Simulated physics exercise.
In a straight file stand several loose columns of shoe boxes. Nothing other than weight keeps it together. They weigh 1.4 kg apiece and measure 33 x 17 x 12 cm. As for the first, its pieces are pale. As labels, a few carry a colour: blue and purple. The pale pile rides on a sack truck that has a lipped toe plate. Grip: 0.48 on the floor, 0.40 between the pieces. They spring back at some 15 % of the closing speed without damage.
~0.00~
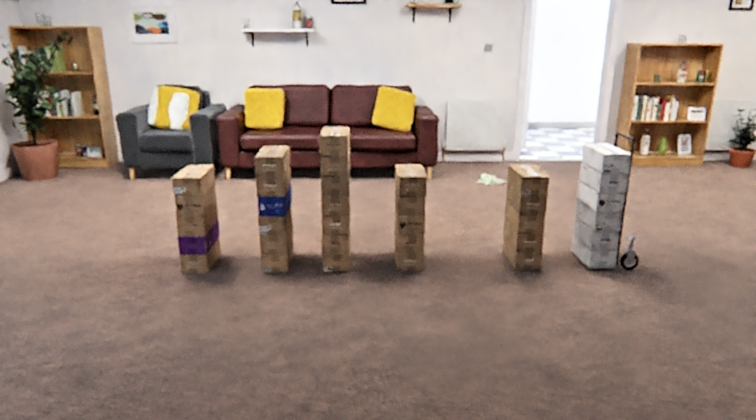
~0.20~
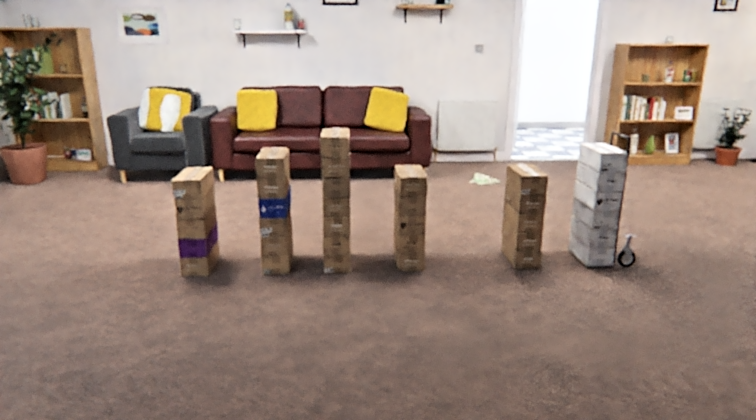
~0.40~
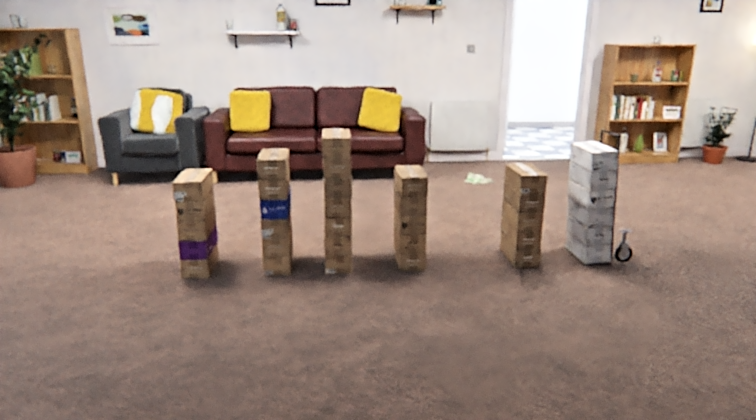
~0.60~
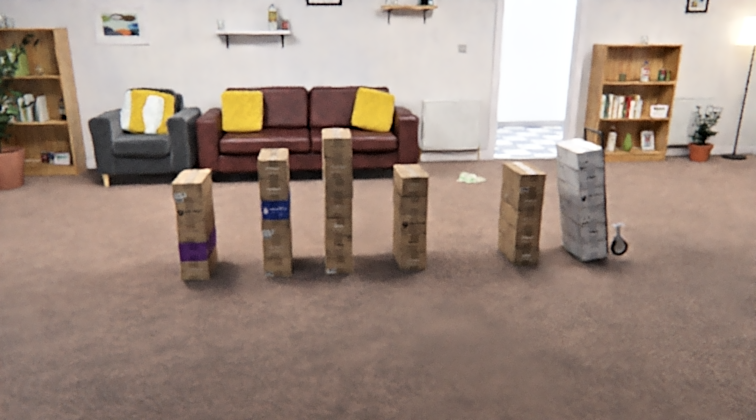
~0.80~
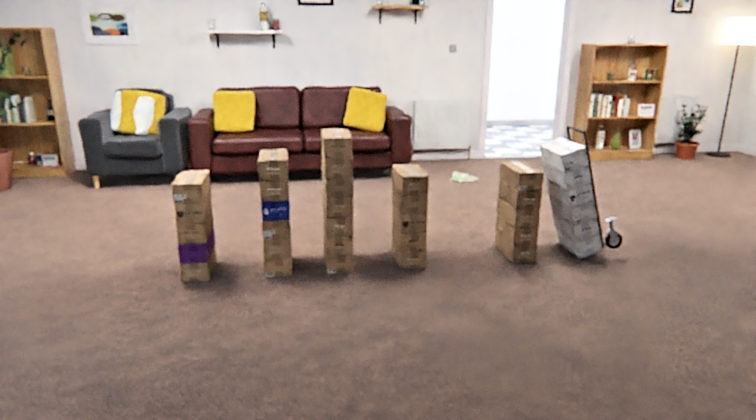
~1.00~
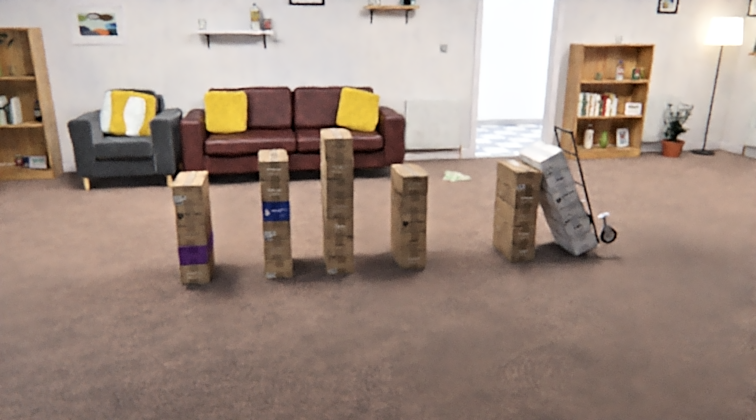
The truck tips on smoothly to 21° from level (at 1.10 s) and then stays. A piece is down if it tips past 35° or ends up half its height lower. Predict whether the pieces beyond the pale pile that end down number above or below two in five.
Below two in five.
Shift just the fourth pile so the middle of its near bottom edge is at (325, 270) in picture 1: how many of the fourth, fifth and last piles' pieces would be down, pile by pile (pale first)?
Then, pile by pile: Fourth 0, fifth 0, last 0.
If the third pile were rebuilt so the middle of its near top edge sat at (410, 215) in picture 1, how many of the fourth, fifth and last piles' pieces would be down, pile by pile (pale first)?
Counts down - fourth: 0; fifth: 0; last: 0.
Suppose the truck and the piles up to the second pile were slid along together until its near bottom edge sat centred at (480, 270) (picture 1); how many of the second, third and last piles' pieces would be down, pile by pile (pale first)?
Result: Second pile 4, third pile 5, last pile 4.
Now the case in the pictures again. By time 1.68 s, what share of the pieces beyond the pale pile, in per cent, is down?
It's 20 percent at that point.
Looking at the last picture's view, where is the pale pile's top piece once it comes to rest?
In the last view it ends up close to (448, 221).
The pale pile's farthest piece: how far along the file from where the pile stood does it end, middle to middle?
It ends some 95 cm away.
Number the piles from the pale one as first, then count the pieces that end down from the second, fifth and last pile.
Each in turn: Second 5; fifth 0; last 0.
After 1.18 s, 0 of the pale pile down; none of the 28 other boxes down, 3 disturbed.
After 1.48 s, 6 of the pale pile down; none of the 28 other boxes down, 5 disturbed.
After 1.68 s, 6 of the pale pile down; 5 of the 28 other boxes down.
At rest (3.2 s), 6 of the pale pile down; 5 of the 28 other boxes down; blue box unmoved; purple box unmoved. That is 18 per cent. As the last picture would show them, middles, blue box near (276, 204), purple box near (197, 246).
